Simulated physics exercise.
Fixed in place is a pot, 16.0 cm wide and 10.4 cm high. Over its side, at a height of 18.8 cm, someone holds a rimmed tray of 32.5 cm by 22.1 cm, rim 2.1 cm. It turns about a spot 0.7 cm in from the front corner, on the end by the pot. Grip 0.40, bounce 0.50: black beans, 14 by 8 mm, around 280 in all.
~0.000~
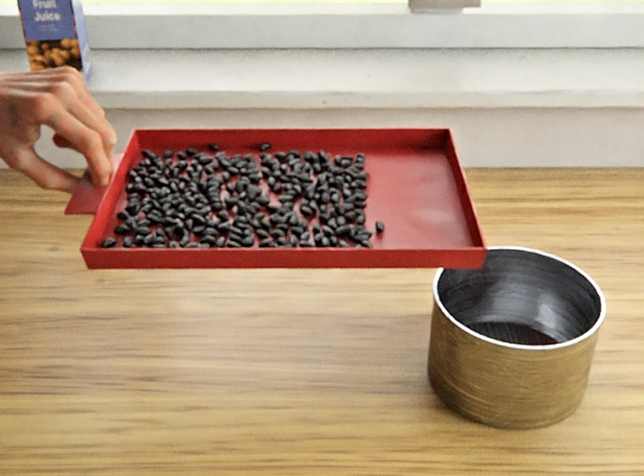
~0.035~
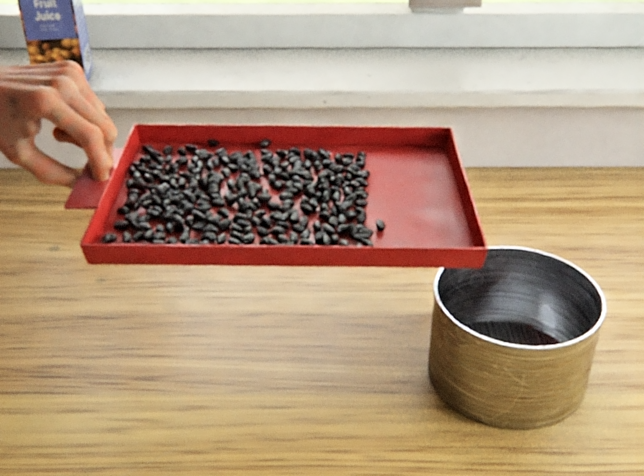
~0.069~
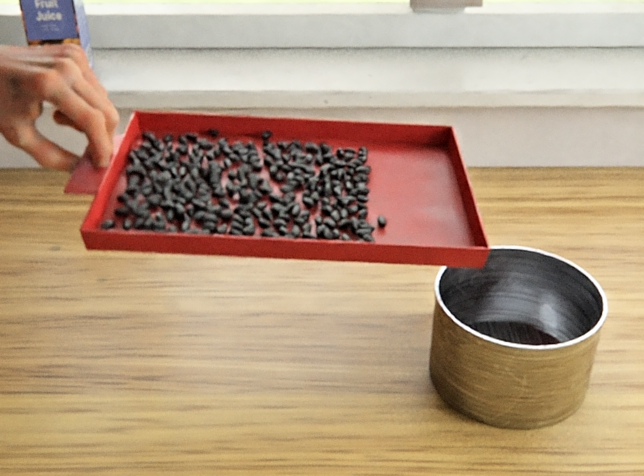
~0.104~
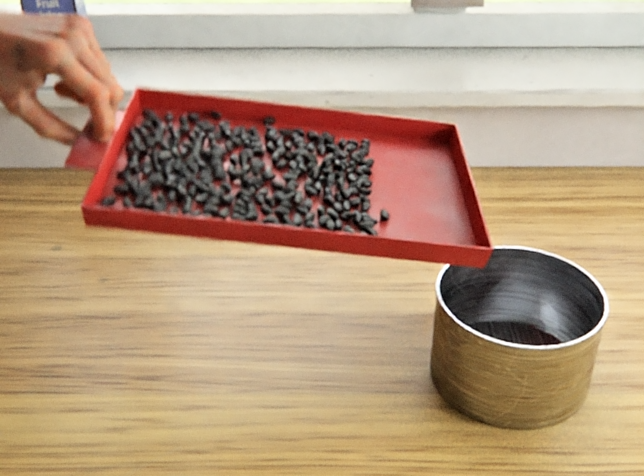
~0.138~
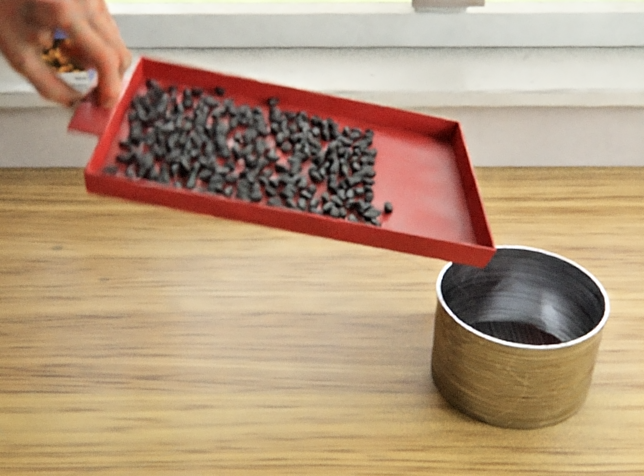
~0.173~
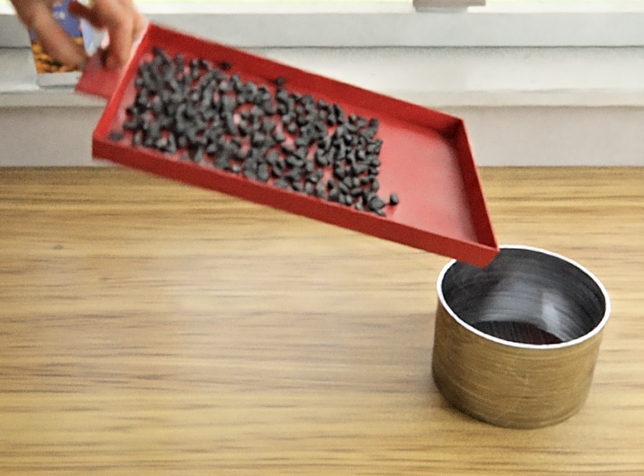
The footage shows a hand gripping the left end of a red rimmed tray scattered with black beans, raising that end steadily so the tray slopes down to the right, its lower corner beside a round metal pot.
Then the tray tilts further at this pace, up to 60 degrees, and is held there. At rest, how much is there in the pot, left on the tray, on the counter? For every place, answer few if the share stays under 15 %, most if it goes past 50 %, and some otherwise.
Shares - pot: Some; left on the tray: Some; counter: Some.
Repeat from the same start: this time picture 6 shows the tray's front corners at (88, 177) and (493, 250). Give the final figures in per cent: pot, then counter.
The pot gets 0 and the counter 75.
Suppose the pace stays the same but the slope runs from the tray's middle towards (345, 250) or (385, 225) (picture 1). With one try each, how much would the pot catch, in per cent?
That would be close to 0 per cent, then close to 15 per cent.
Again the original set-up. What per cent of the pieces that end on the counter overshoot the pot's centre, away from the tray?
Share past the middle: Roughly 90 percent.
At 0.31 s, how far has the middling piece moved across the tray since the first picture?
Roughly 1 cm.
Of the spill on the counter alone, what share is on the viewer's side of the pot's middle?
70 %.
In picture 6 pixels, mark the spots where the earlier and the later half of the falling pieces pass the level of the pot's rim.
Earlier half at about (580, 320), later half at about (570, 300) in pixels.
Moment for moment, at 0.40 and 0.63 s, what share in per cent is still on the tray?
Close to 100 at the first time and 65 at the second.
Then, at 0.31 s, tilt 42 degrees; the tray holds 100 %, the pot 0 %.
Then, at 0.40 s, tilt 56 degrees; the tray holds 100 %, the pot 0 %.
Then, at 0.63 s, tilt 60 degrees; the tray holds 65 %, the pot 0 %.
By 2.1 s all is still; pot 40 %, tray 35 %, counter 30 %.
